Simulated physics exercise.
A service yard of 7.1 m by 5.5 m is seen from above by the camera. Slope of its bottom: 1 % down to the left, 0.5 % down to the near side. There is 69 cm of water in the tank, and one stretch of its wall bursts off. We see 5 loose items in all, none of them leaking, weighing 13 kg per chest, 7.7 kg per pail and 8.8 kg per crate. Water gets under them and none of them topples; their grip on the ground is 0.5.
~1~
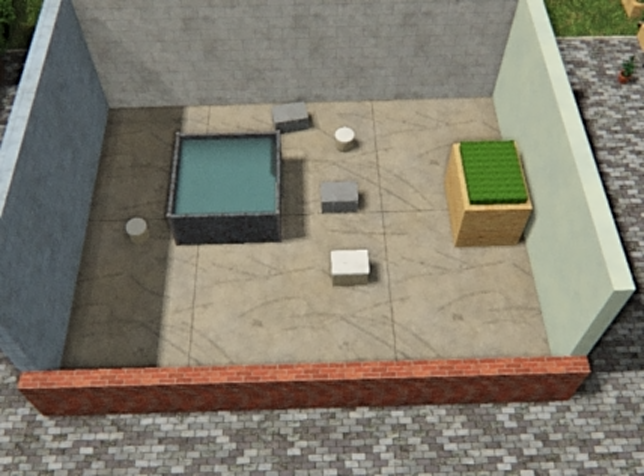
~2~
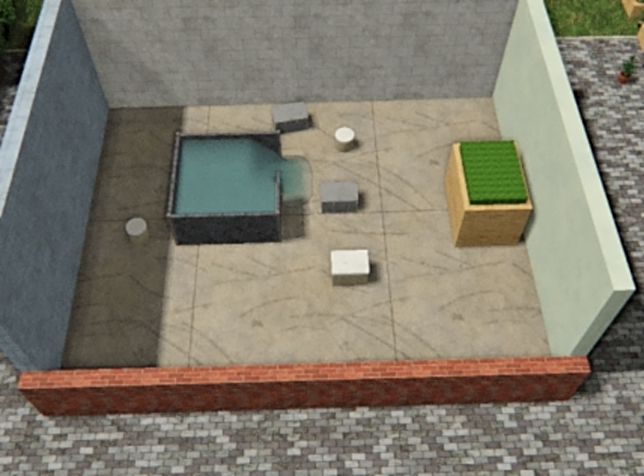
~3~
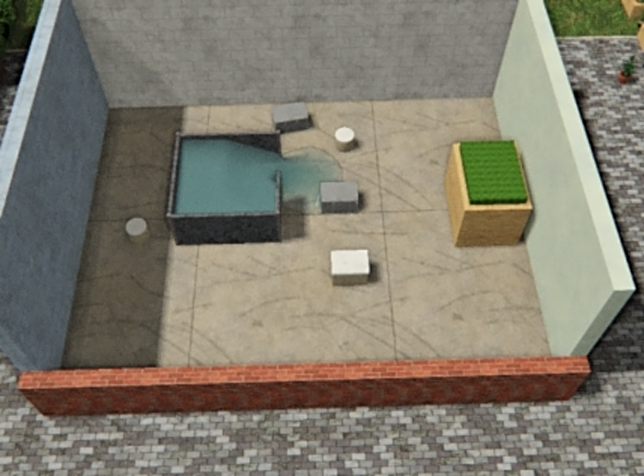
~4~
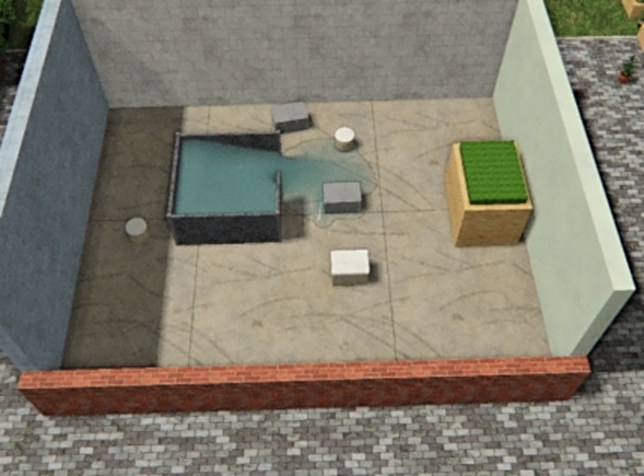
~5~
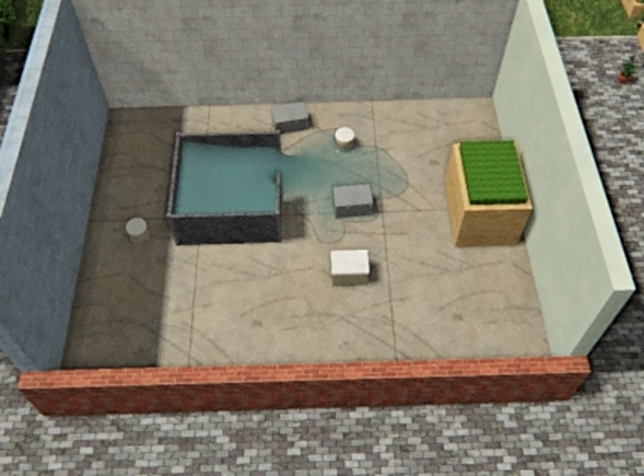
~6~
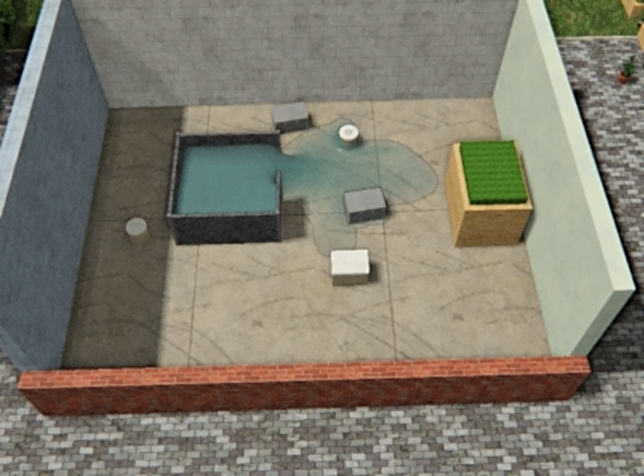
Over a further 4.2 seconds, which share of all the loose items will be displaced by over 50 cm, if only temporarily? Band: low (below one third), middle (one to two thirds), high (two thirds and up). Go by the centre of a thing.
Middle.
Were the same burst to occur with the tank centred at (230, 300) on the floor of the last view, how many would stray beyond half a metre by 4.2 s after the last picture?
Then 2.
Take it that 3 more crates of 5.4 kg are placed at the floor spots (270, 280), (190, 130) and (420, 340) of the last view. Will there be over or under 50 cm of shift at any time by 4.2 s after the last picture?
Outcome: Stays within first, stays within next, breaks the threshold last.
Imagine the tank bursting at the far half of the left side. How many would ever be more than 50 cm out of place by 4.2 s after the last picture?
2.
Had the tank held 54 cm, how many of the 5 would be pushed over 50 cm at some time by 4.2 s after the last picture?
That would give 2.
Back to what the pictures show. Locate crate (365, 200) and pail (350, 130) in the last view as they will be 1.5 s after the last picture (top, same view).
Near (472, 295) and (484, 95).
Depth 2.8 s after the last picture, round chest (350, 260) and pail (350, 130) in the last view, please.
Depths: Near 1 cm, then near 17 cm.
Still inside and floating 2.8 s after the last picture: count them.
Count: 2.
Then, 0.4 s after the last picture 2 of 5 are over 50 cm from their spots; 0 afloat.
Then, 1.5 s after the last picture 2 of 5 are over 50 cm from their spots; 1 afloat.
Then, 2.8 s after the last picture 2 of 5 are over 50 cm from their spots; 2 afloat.
Then, 4.2 s after the last picture 2 of 5 are over 50 cm from their spots, and 2 have been at some point; 2 afloat.
